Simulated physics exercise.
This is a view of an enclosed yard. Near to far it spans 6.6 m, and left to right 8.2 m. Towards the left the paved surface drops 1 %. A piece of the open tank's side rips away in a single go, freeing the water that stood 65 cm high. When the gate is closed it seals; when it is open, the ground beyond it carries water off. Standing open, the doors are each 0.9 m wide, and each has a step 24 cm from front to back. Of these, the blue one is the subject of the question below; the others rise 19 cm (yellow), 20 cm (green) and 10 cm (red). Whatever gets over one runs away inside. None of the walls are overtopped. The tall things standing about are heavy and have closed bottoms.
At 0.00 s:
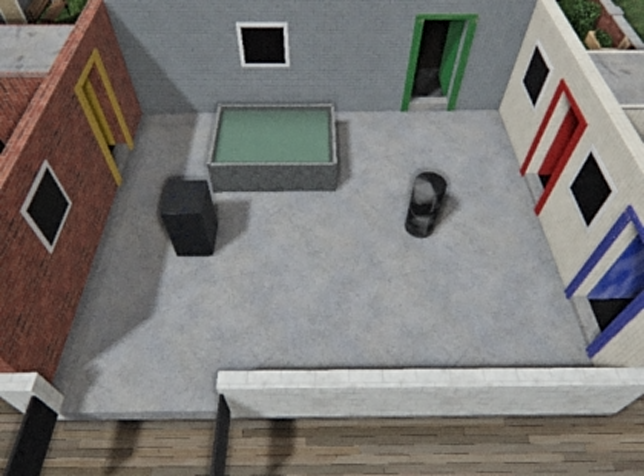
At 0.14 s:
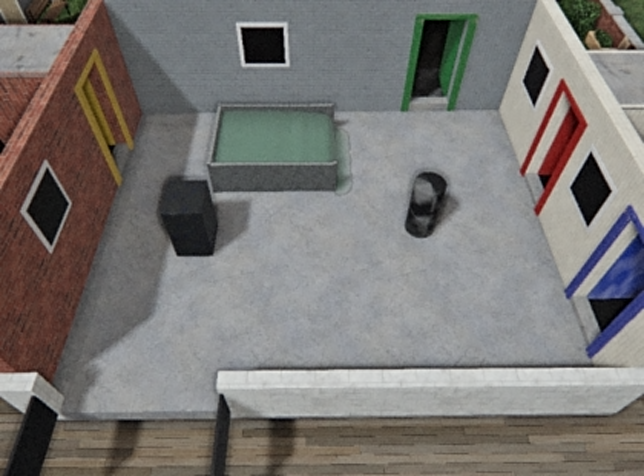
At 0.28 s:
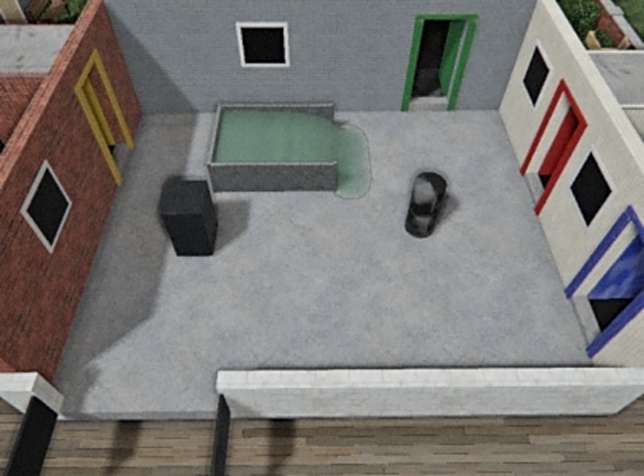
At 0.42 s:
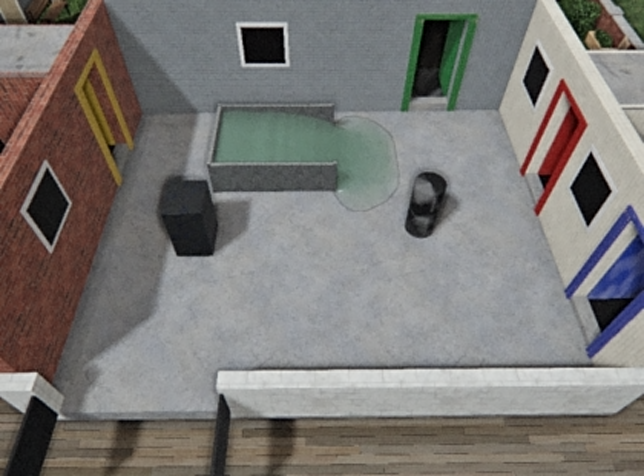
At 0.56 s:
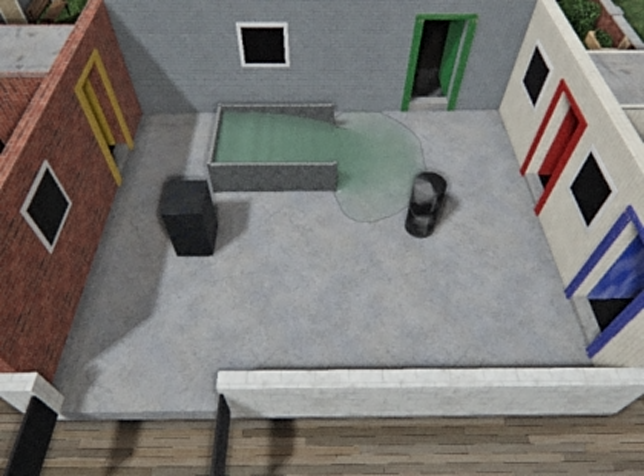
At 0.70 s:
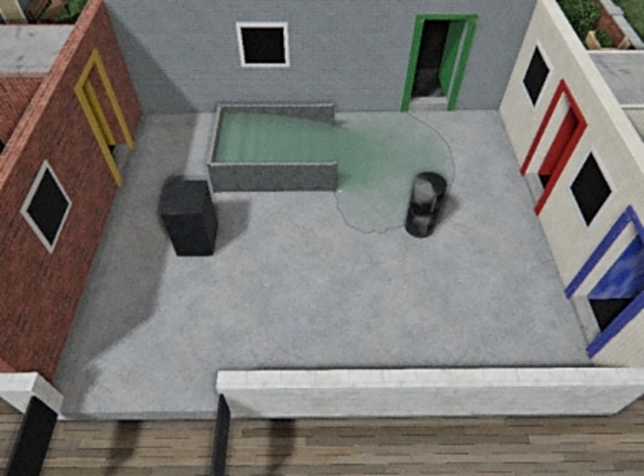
The video shows an enclosed yard with coloured doors and an open tank of greenish water, which pours out of the tank's right side and spreads across the grey floor, reaching around a dark cylindrical object.
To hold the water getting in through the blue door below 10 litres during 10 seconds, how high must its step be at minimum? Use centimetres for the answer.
7 cm.
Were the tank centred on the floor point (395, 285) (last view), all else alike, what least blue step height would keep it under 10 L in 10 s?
In this case, 33 cm or so.
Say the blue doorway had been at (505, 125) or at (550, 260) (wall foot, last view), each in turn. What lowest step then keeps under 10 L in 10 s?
In turn: About 32 cm, about 10.0 cm.
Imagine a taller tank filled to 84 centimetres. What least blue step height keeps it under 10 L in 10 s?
Step height: Approx. 10.5 cm.
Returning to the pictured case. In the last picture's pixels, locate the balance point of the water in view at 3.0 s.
At about (405, 166).
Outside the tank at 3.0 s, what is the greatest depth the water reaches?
I'd estimate roughly 34 cm.
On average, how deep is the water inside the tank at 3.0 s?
About 17 cm.
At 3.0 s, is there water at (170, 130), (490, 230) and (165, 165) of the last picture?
Status: Clear / submerged / clear.
After 1.4 s water covers 25 % of the floor, deepest (26 cm) near (342, 170); it has not reached the blue door.
After 3.0 s water covers 35 % of the floor, deepest (34 cm) near (460, 123); 5 cm at the blue door, 0 litres in over its 11 cm step.
After 10.0 s water covers 90 % of the floor, deepest (14 cm) near (49, 396); 6 cm at the blue door, 0 litres in over its 11 cm step.
At the blue door as built, the water arrived by 2.6 s and peaked near 10 cm at 7.6 s.
Run again over the same 10 s with other heights there, 17 litres in over 6 cm, 5 litres over 8 cm. The limit of 10 litres is kept from about 7 cm up.
